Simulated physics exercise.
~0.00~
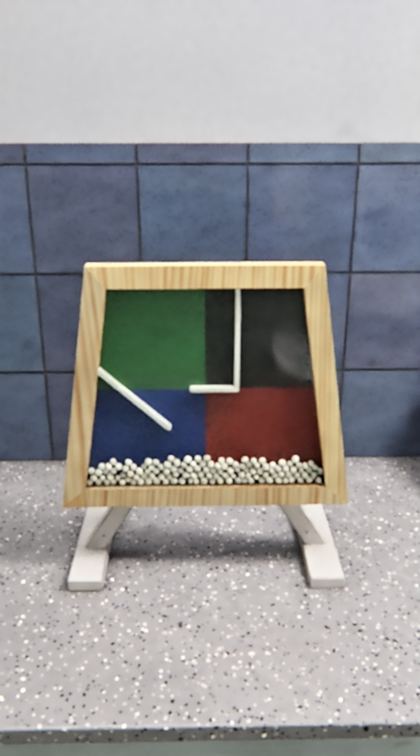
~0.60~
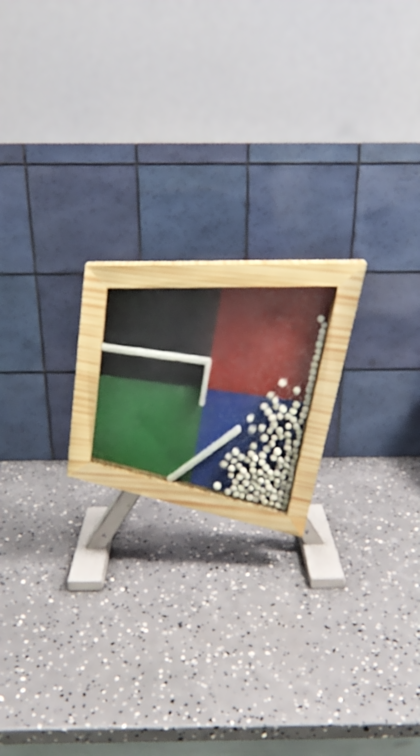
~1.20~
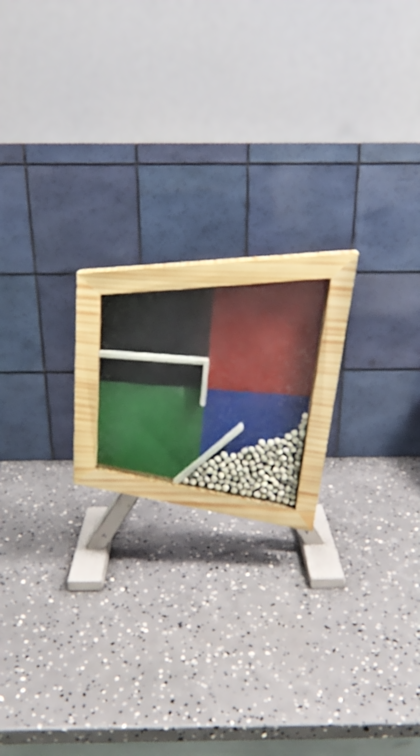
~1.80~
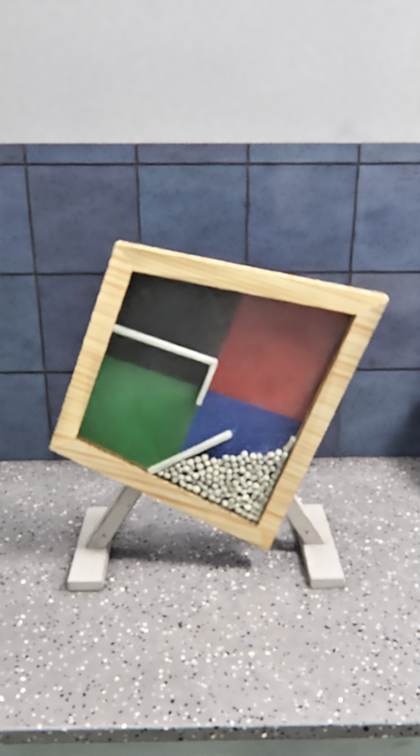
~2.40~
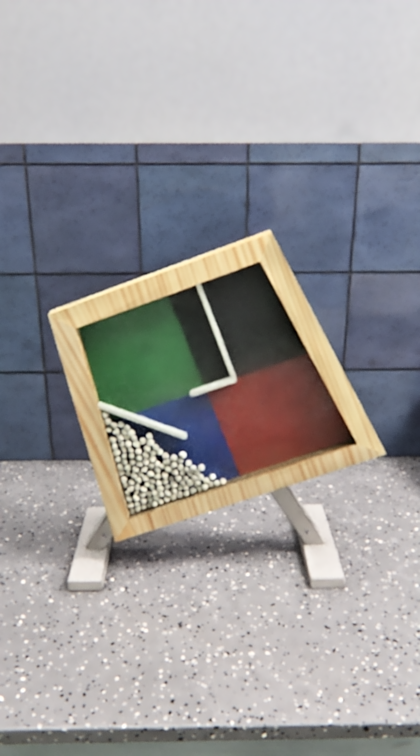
A wood-framed box on pale legs stands on a speckled grey counter before blue tiles, seen from the front by a still camera. Behind its window are green, black, blue and red quarters, white bars, and small whitish pills lying along the bottom. The box turns anticlockwise about a quarter turn, and the pills tumble to the lower right, mostly over blue, then settle into a slope. It then swings back clockwise, and the pills shift left. It ends still tilted anticlockwise, with the pills heaped in the lower left corner on the blue quarter.
